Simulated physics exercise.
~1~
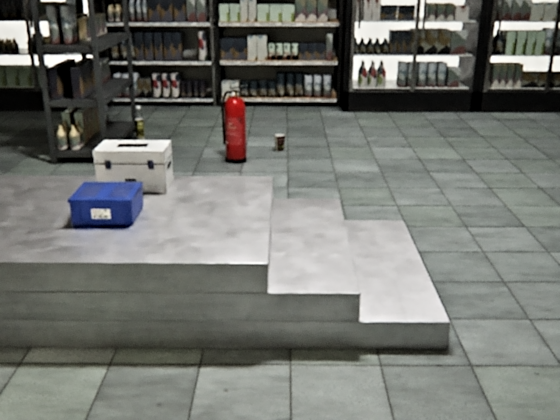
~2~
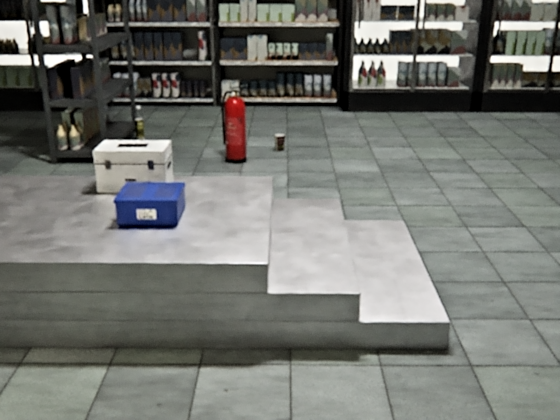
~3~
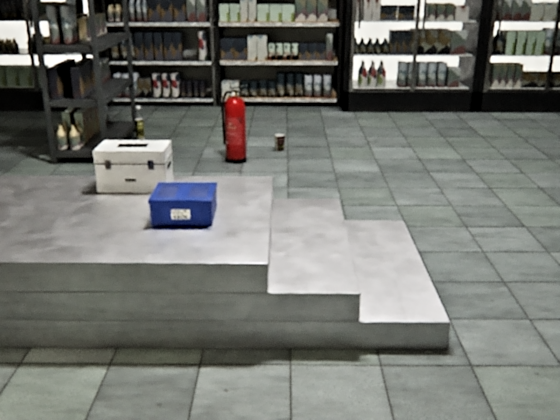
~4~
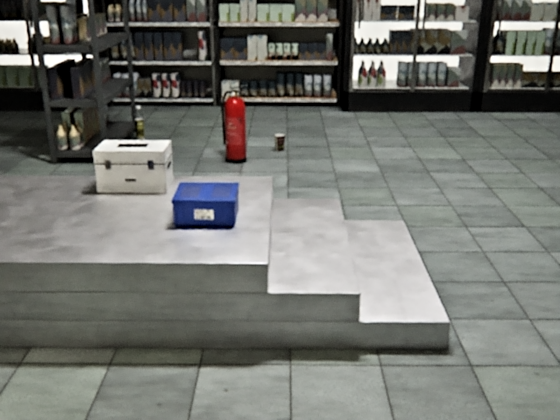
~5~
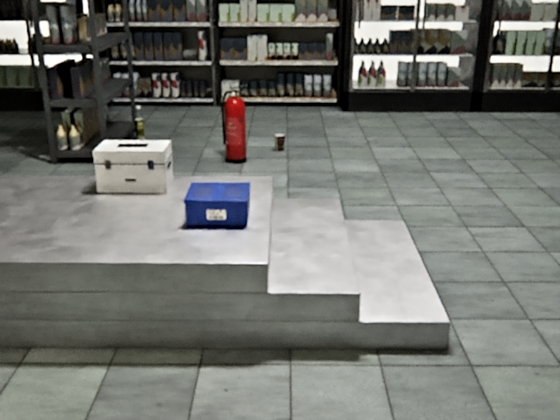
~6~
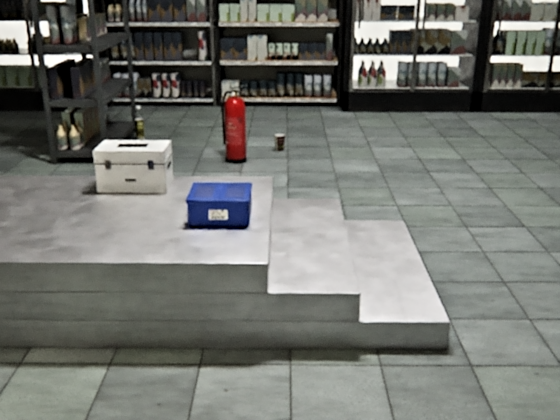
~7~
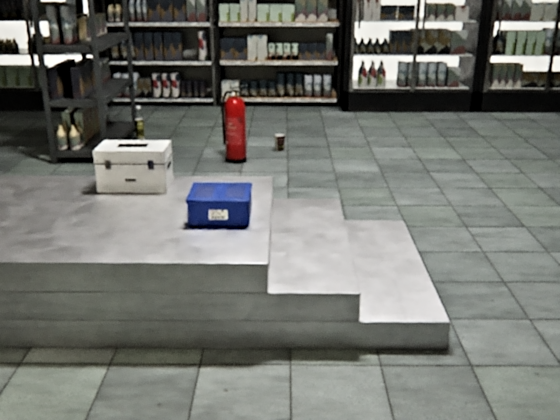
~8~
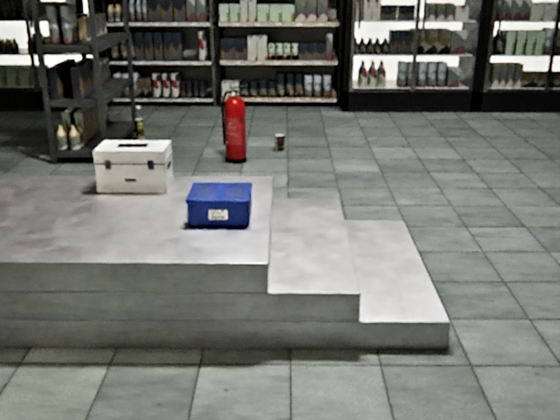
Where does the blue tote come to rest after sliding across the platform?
It stays up on the landing, stopping a little short of the first step down, to the right of the white toolbox.
